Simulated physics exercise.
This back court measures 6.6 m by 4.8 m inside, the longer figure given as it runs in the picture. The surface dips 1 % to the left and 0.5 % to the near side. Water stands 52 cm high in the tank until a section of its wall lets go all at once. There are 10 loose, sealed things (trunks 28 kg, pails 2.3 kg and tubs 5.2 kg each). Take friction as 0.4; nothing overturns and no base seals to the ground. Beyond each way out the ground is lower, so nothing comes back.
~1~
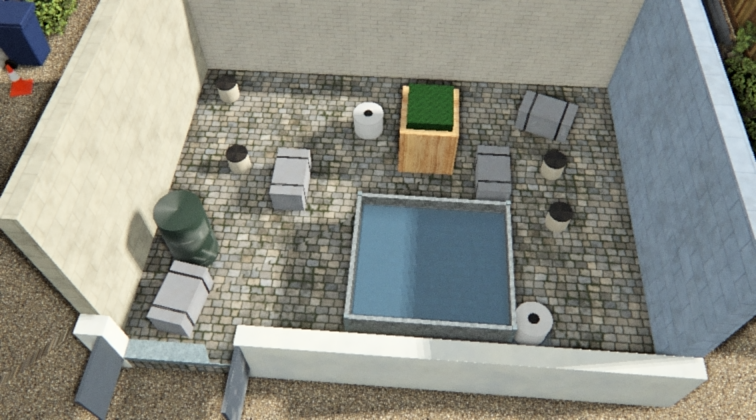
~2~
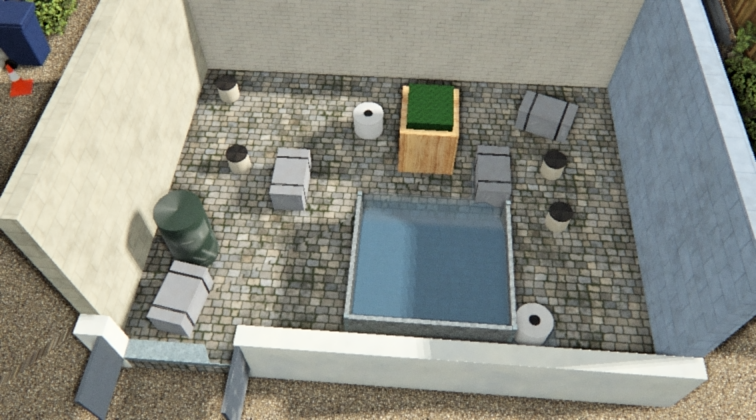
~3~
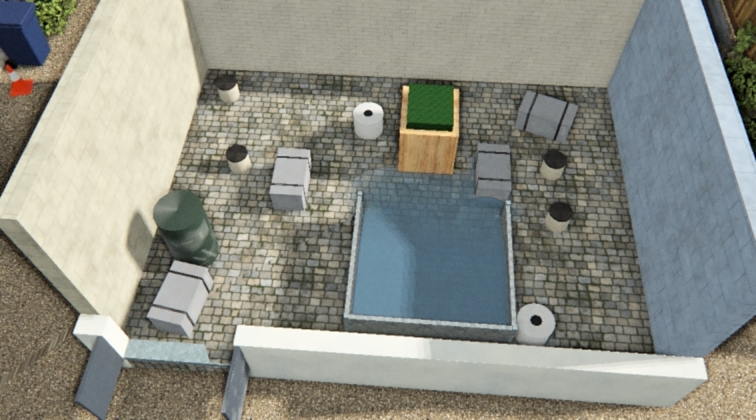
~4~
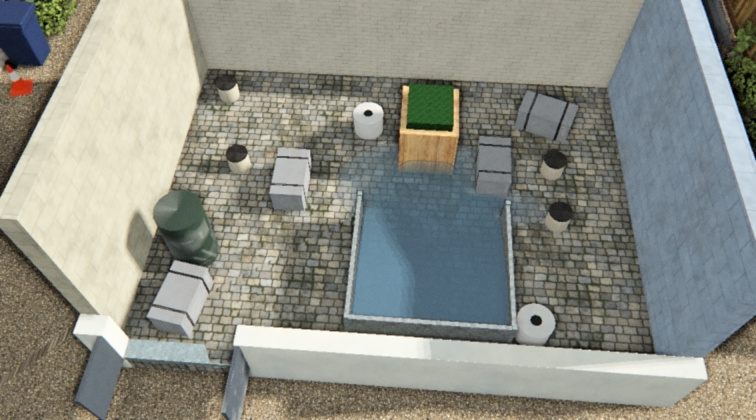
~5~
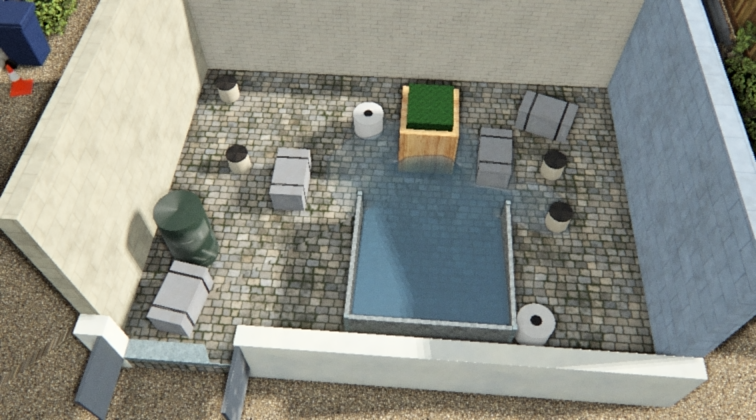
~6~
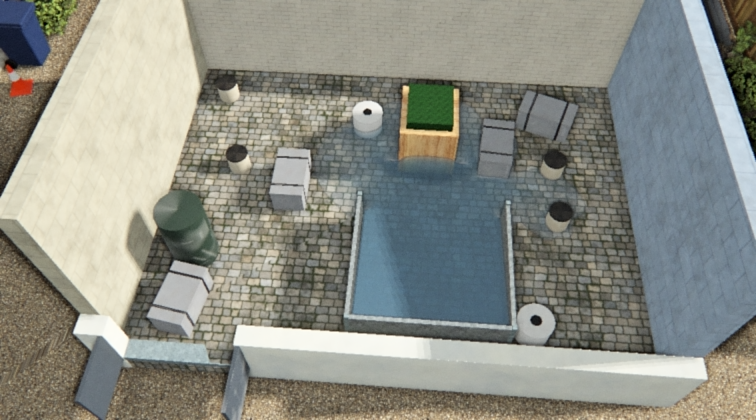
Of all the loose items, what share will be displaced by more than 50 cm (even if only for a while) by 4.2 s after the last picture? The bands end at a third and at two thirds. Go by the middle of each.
Share: Two thirds or more.
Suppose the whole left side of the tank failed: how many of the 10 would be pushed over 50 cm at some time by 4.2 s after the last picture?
Then 4.
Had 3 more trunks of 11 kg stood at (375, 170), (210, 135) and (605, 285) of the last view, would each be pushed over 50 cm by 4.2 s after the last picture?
In that order: More, past it, under.
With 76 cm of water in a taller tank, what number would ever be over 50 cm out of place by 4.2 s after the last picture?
Then 8.
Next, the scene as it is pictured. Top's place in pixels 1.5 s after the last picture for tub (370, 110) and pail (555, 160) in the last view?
Near (311, 64) and (613, 114).
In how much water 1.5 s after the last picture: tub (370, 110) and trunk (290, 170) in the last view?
Roughly 10 and 4 cm.
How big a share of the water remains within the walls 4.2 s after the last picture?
Some 100 per cent remains.
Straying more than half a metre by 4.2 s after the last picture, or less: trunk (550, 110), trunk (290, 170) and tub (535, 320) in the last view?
In turn: Past it, more, under.
Then, 0.4 s after the last picture 2 of 10 are over 50 cm from their spots; 0 afloat.
Then, 1.5 s after the last picture 4 of 10 are over 50 cm from their spots; 3 afloat.
Then, 2.8 s after the last picture 7 of 10 are over 50 cm from their spots; 5 afloat.
Then, 4.2 s after the last picture 6 of 10 are over 50 cm from their spots, and 7 have been at some point; 6 afloat.
